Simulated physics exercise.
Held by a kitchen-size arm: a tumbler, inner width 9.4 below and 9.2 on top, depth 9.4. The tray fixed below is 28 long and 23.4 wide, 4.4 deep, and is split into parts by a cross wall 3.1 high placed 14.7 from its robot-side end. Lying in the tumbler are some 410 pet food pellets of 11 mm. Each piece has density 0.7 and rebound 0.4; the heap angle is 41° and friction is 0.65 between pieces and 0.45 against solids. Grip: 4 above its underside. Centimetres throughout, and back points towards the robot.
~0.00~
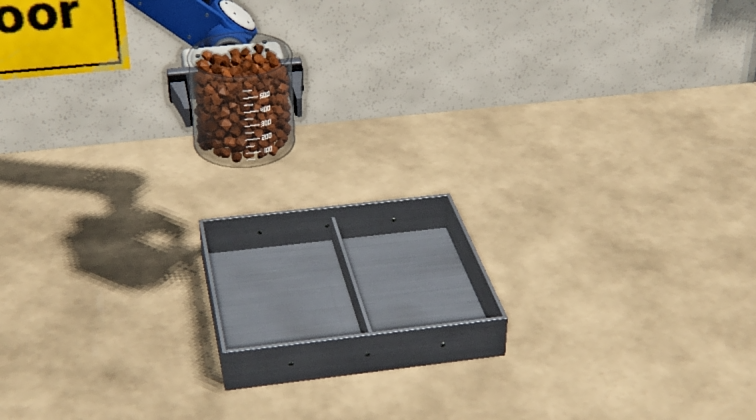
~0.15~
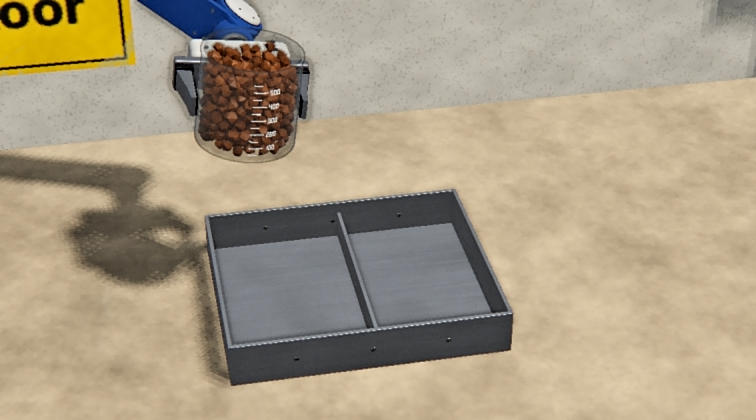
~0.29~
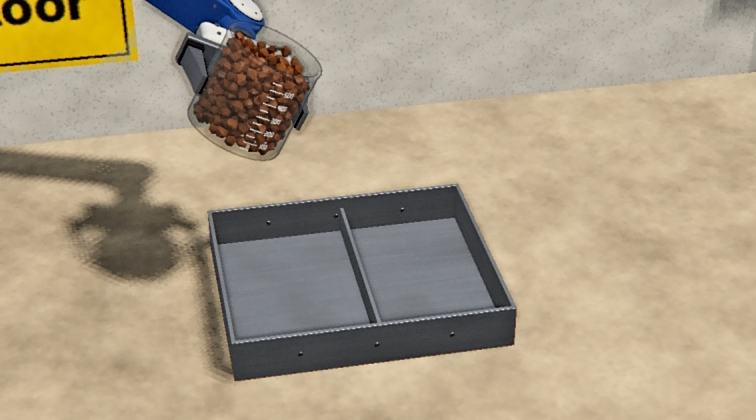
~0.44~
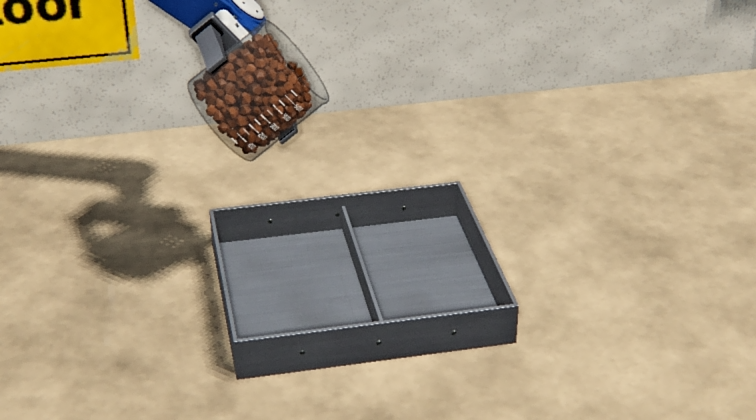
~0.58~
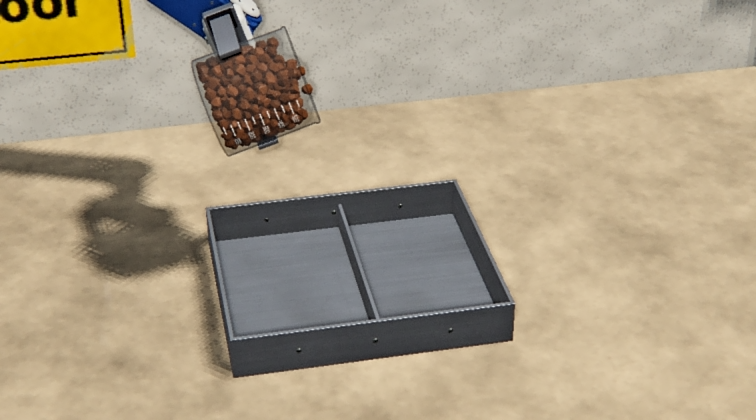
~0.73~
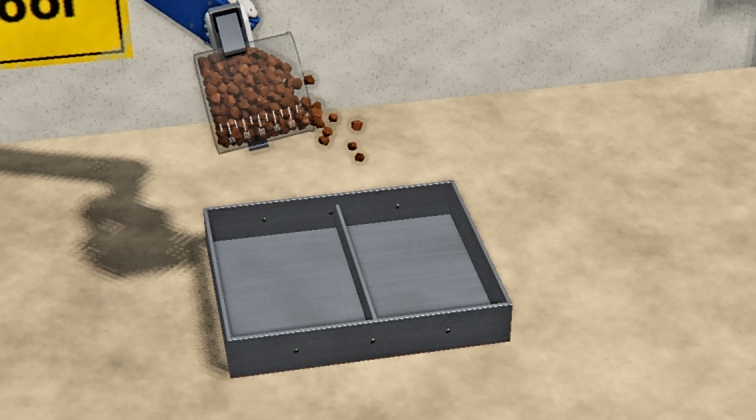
A blue robot arm held a clear tumbler of brown pellets above a divided gray tray, tilted it steadily over to the right, and a few pellets tumbled out over the rim.
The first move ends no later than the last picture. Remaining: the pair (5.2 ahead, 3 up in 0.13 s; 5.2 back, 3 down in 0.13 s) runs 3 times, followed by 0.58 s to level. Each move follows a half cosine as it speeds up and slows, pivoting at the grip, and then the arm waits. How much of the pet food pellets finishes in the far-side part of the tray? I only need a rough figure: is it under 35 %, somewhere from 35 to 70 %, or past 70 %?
Roughly, it is past 70 %.
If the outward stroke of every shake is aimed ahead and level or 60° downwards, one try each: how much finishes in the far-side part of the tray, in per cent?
Estimates, in order: 65 % then 25 %.
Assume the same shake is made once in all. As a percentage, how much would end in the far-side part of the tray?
In that case it would be roughly 70 per cent.
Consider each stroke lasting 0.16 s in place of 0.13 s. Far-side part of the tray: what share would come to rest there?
The share would be near 60 %.
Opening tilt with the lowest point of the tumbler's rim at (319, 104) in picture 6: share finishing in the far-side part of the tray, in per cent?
That comes to some 55 percent.
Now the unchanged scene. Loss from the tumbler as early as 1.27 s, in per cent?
I'd put it at some 95 per cent at that point.
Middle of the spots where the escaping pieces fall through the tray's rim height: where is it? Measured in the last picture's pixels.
I'd put it somewhere near (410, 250).
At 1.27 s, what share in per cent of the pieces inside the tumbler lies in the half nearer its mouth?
About 100 per cent.
After 1.27 s, tilted 81° forward, highest piece 23 above the table; 269 in the far-side part, 29 in the robot-side part, 26 in the tumbler, 15 on the table or floor, 68 in flight or on a rim.
After 1.82 s, tilted 37° forward, highest piece 24 above the table; 324 in the far-side part, 48 in the robot-side part, 19 on the table or floor, 16 in the tumbler.
After 2.29 s, level, highest piece 25 above the table; 324 in the far-side part, 48 in the robot-side part, 19 on the table or floor, 16 in the tumbler.
After 3.34 s, level, highest piece 25 above the table; 324 in the far-side part, 48 in the robot-side part, 19 on the table or floor, 16 in the tumbler.
In the end, 324 in the far-side part, 48 in the robot-side part, 19 on the table or floor, 16 in the tumbler. That is 80 % in the far-side part of the tray.
